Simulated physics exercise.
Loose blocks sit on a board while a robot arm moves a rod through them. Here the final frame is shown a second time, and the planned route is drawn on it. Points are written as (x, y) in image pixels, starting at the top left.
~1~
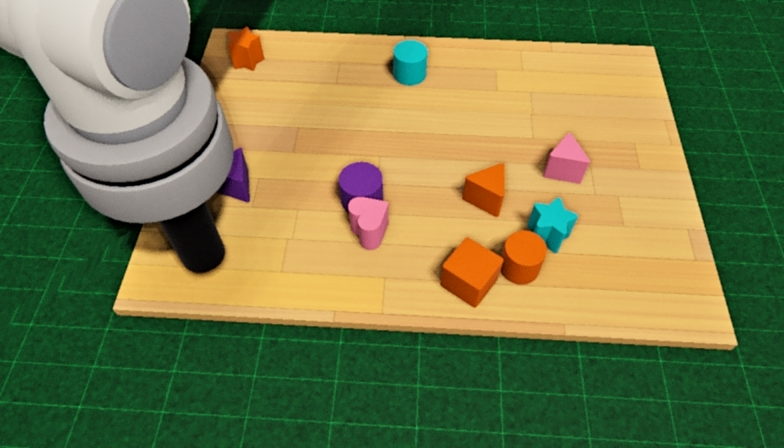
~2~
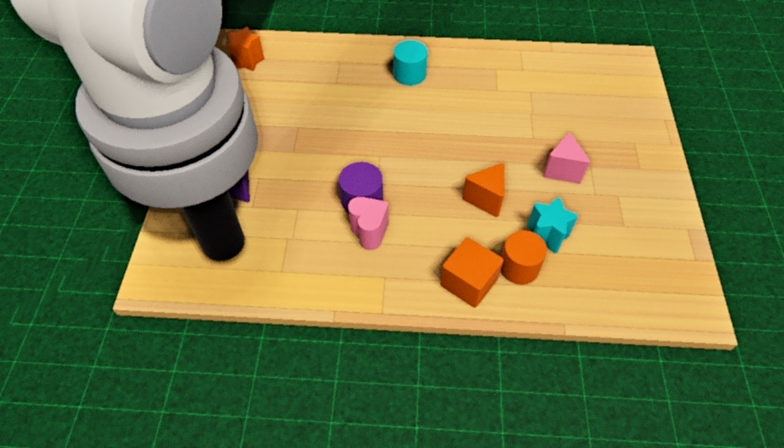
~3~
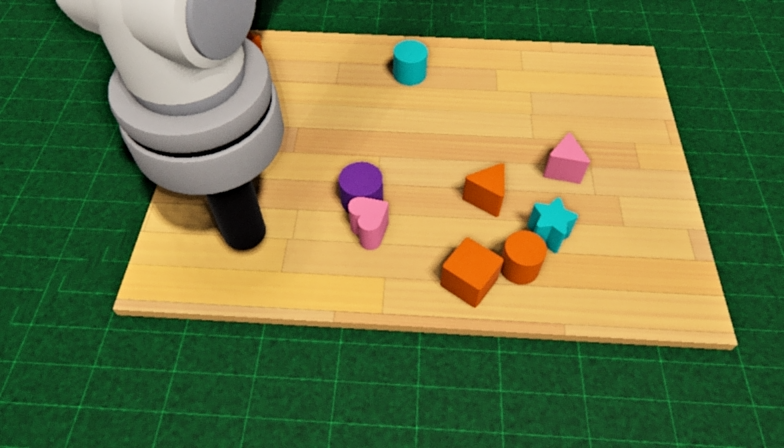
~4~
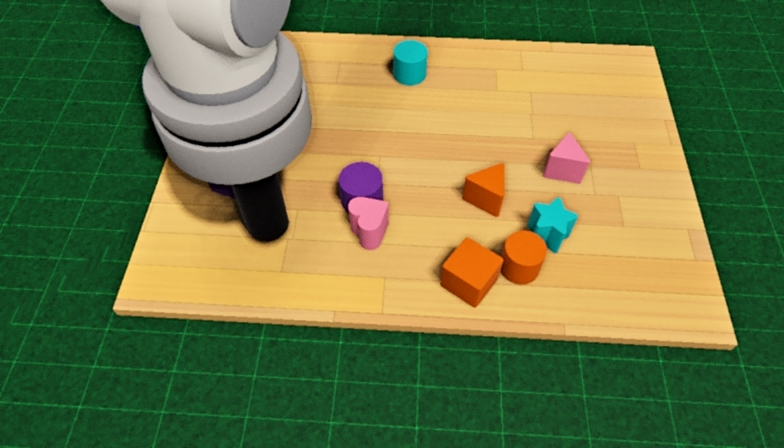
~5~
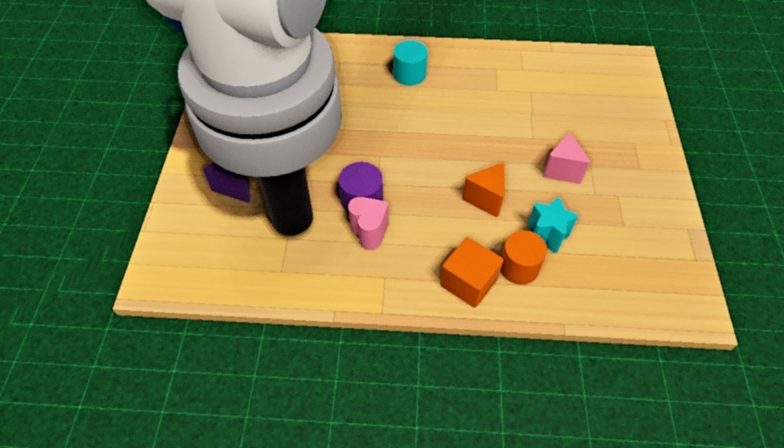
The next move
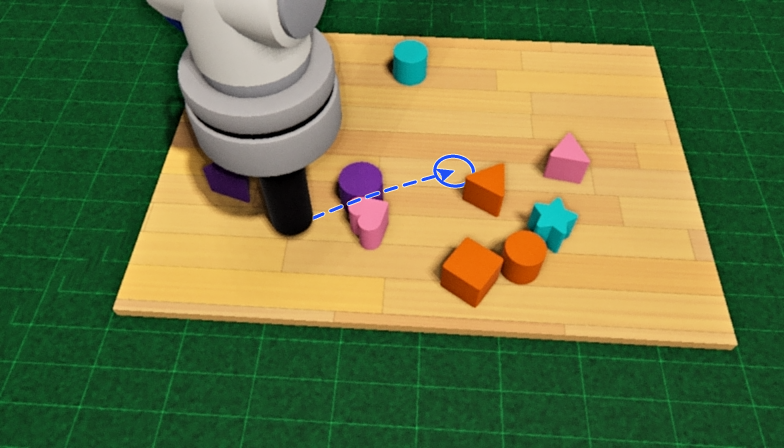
On a wooden board, a robot arm moves its black rod right among still blocks.
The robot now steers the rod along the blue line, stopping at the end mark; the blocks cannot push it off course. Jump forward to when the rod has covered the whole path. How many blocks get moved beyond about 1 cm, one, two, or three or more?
That push would leave one block displaced by more than about 1 cm.
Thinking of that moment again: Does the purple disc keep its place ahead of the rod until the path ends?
In short: Yes.
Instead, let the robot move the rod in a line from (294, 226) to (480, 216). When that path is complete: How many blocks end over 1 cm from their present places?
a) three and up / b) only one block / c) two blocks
That would be a.
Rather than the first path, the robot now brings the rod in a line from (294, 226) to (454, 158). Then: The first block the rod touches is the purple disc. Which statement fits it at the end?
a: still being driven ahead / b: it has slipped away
(a)
The drawn path runs from (294, 226) over (375, 194) to (454, 171).
The first path, step by step. One third of the way, rod (349, 196); purple disc (387, 168).
Two thirds of the way, rod (404, 178); purple disc (442, 150).
At the end, rod (455, 163); purple disc (491, 133); pink heart-shaped block not moved.
